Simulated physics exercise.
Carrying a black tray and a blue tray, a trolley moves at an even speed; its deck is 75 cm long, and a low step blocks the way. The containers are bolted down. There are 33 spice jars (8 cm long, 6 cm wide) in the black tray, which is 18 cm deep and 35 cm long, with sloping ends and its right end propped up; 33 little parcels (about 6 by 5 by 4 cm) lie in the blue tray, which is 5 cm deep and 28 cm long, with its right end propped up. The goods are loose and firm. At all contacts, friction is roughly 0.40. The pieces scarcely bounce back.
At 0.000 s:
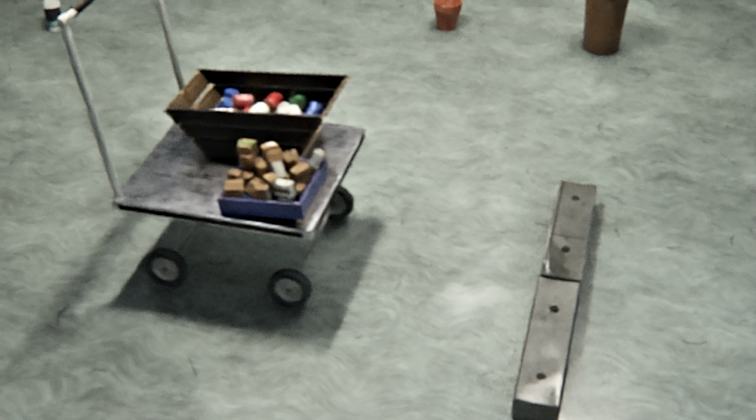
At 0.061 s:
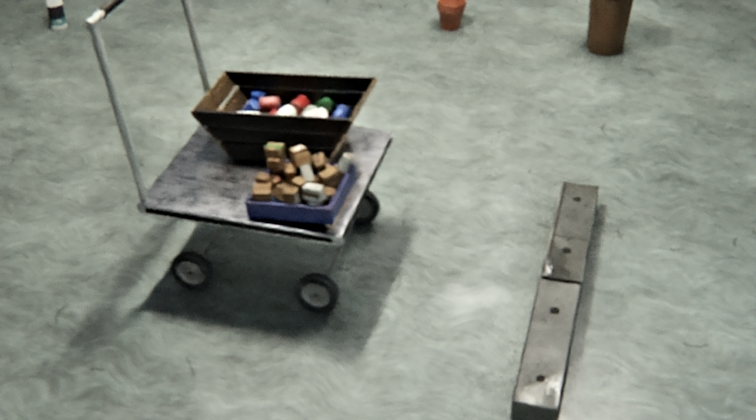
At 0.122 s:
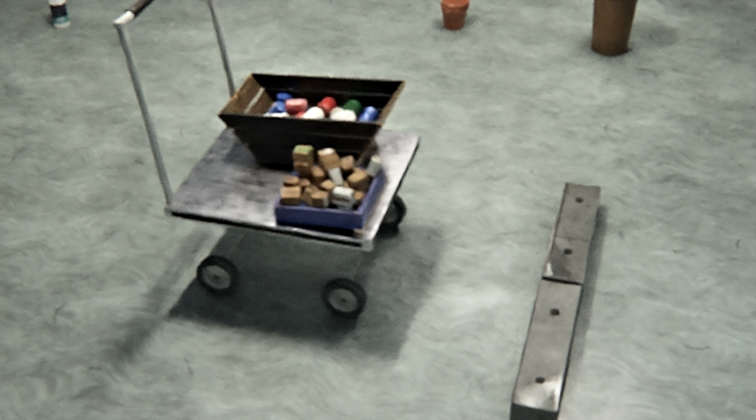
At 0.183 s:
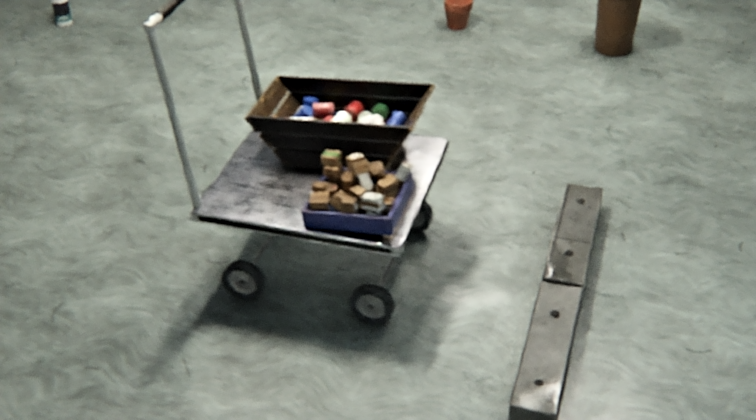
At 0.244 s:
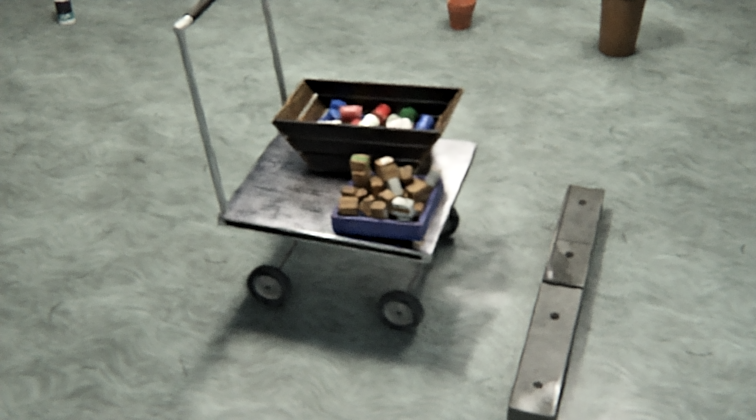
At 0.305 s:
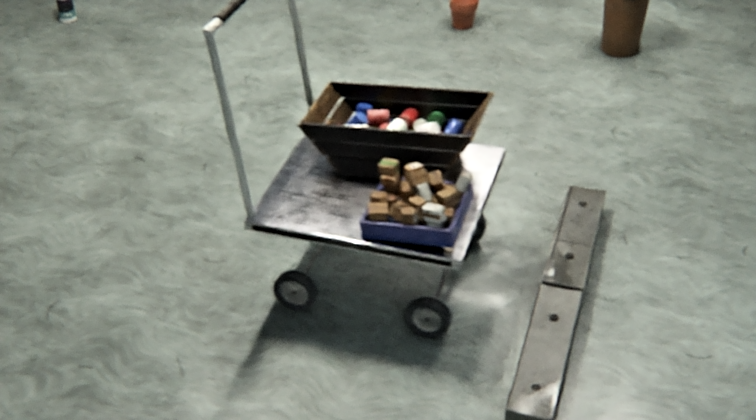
A trolley carrying a black tray of colourful jars and a blue tray of small parcels rolling steadily right across a grey floor.
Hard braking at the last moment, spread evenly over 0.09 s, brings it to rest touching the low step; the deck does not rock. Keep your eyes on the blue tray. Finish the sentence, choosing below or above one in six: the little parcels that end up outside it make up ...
... more than a sixth of them.
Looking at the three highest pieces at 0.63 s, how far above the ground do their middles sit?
Their middles average near 80 cm high.
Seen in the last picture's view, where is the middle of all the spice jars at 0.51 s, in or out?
I'd put the middle close to (477, 155).
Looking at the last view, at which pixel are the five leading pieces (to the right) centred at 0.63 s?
Mean place: Roughly (580, 223).
After 0.41 s, it begins to slow.
After 0.51 s, the black tray has all 33 and the blue tray is down by 3 of 33.
After 0.63 s, the black tray has all 33 and the blue tray is down by 9 of 33.
After 0.86 s, the black tray has all 33 and the blue tray is down by 11 of 33.
Outcome (at 1.36 s), the black tray has all 33 and the blue tray is down by 12 of 33. Asked share, 12 of 33, 36 per cent.
